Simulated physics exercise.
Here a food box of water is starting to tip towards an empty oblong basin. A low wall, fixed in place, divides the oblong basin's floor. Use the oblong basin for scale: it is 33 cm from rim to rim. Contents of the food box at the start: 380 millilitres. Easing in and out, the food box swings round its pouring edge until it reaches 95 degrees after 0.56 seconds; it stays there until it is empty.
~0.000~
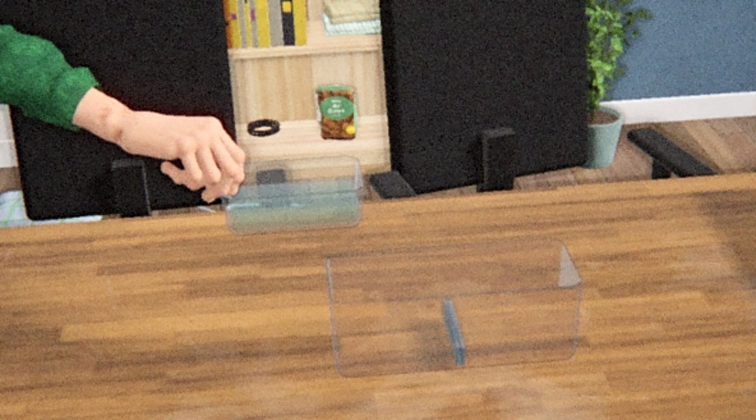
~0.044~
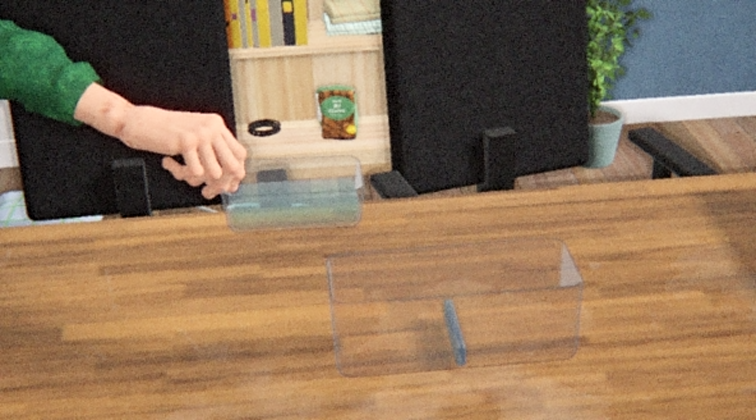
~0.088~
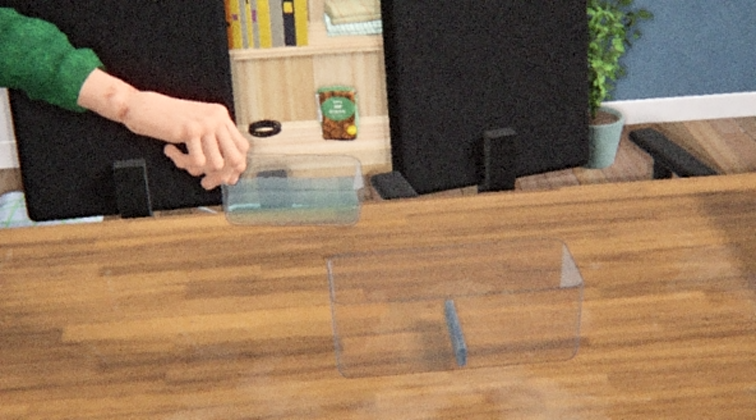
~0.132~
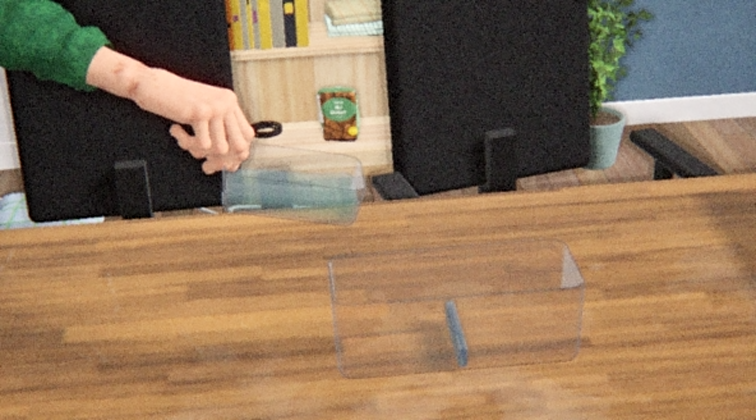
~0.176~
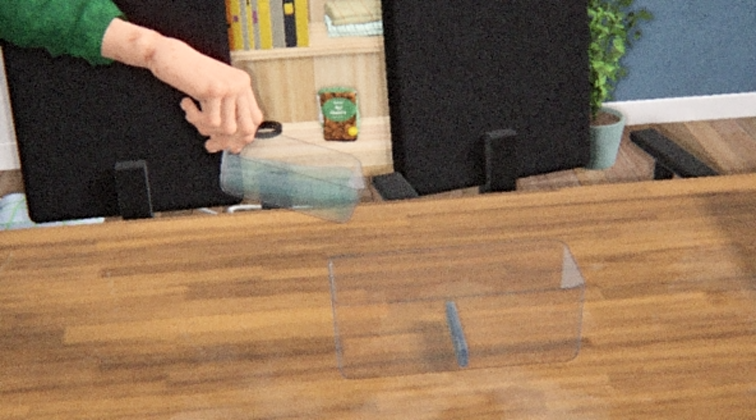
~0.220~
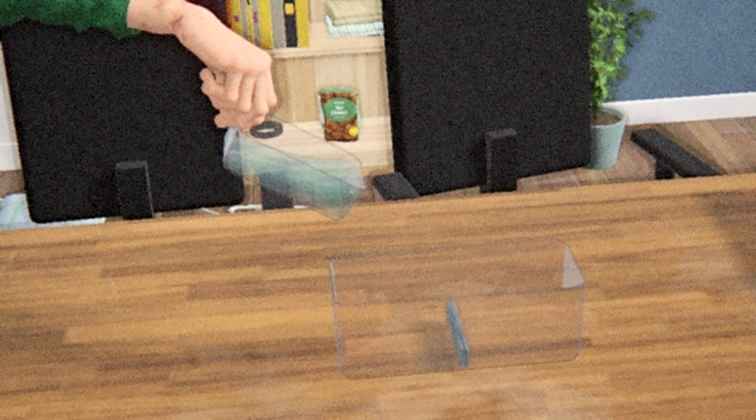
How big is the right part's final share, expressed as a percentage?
Some 61 per cent.
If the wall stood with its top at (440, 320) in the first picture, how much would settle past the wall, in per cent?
With the wall placed like that, close to 70 per cent.
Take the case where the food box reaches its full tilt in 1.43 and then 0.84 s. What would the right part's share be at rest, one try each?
Try 1: Approx. 10 %; try 2: Approx. 40 %.
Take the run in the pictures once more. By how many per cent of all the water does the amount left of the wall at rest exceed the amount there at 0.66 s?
About 18 percent.
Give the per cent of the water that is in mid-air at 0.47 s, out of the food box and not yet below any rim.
82 %.
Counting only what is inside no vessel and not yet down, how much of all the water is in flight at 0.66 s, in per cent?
Near 12 percent.
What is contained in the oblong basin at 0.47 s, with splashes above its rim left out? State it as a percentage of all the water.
Roughly 2 per cent.
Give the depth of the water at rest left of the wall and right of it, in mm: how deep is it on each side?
Depths at rest: Left around 6 mm, right around 12 mm.
By 0.47 s the tilt is 89° and 17 per cent is still to pour, 2 is left of the wall and 0 right of it.
By 0.66 s the tilt is 95° and 1 per cent is still to pour, 16 is left of the wall and 71 right of it.
By 0.85 s the tilt is 95° and 0 per cent is still to pour, 28 is left of the wall and 62 right of it.
By 1.06 s the tilt is 95° and 0 per cent is still to pour, 33 is left of the wall and 61 right of it.
At rest 33 per cent lies left of the wall, 61 right of it and 6 outside.
